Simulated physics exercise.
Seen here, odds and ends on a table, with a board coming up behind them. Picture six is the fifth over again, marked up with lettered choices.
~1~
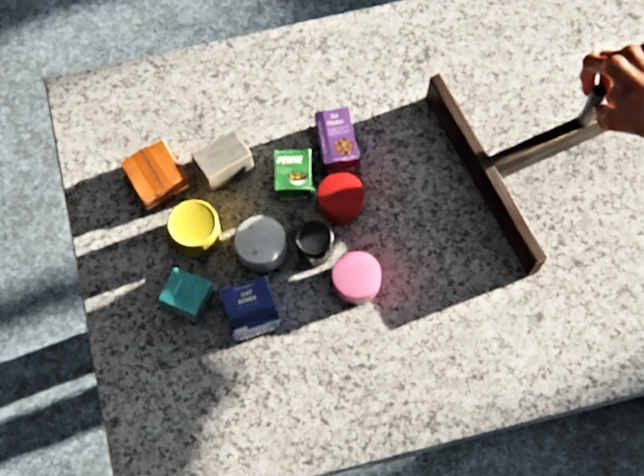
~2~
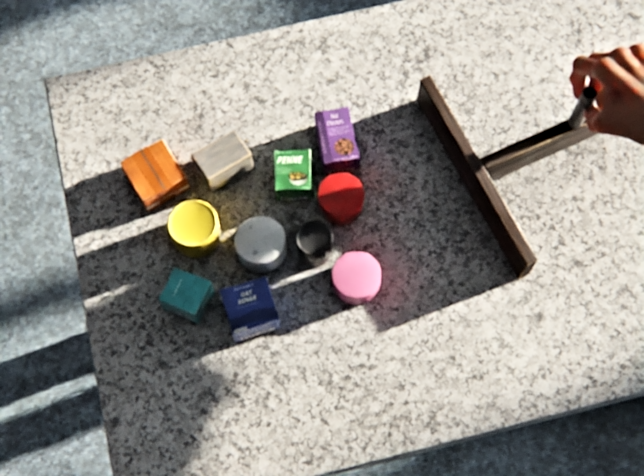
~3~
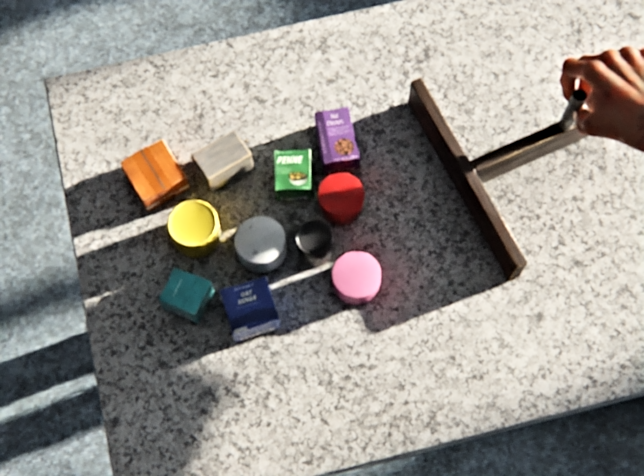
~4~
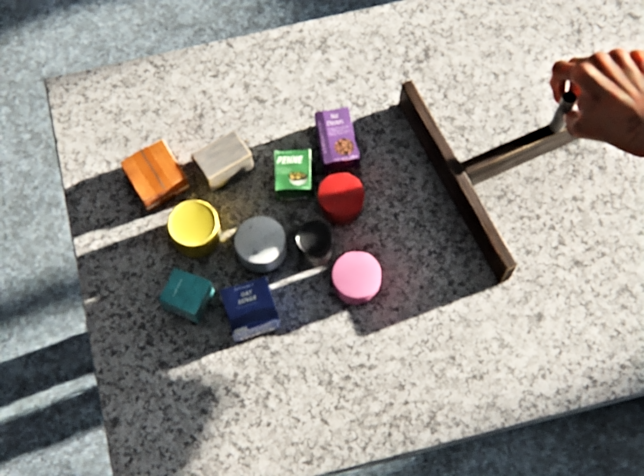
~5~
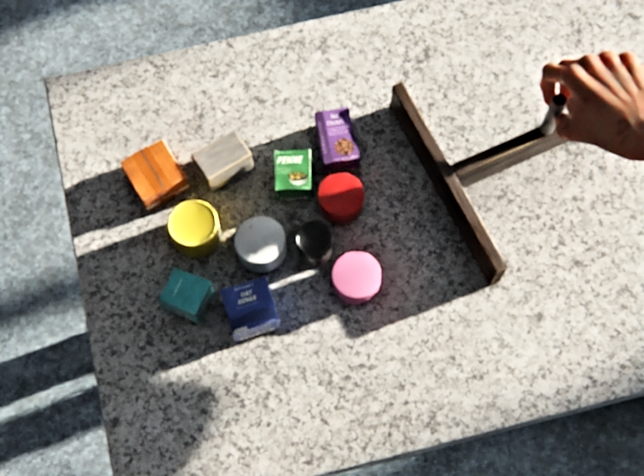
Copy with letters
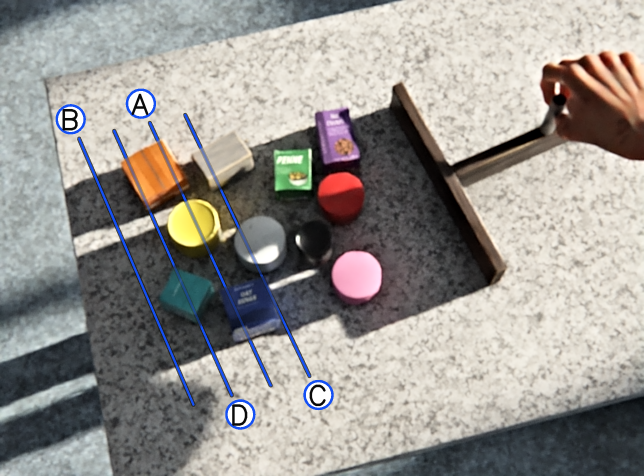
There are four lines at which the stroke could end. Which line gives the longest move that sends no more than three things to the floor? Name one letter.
It can go as far as D.
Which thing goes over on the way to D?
The orange box goes over.
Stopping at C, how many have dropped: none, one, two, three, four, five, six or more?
By then, none.
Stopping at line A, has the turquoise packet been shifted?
By then, yes.
On the marked copy, A at (207, 247); B at (133, 265); C at (244, 239); D at (170, 256).
Following D. Soon after the start, board (349, 196); purple packet (292, 155); pink pot (350, 280).
Later, board (247, 220); orange box (96, 190); yellow jar (144, 253).
In the end, board (169, 238); orange box over the edge; yellow jar (79, 277); one fallen.
As for the rest, A is within the limit but short; B drops five; C is within the limit but short.
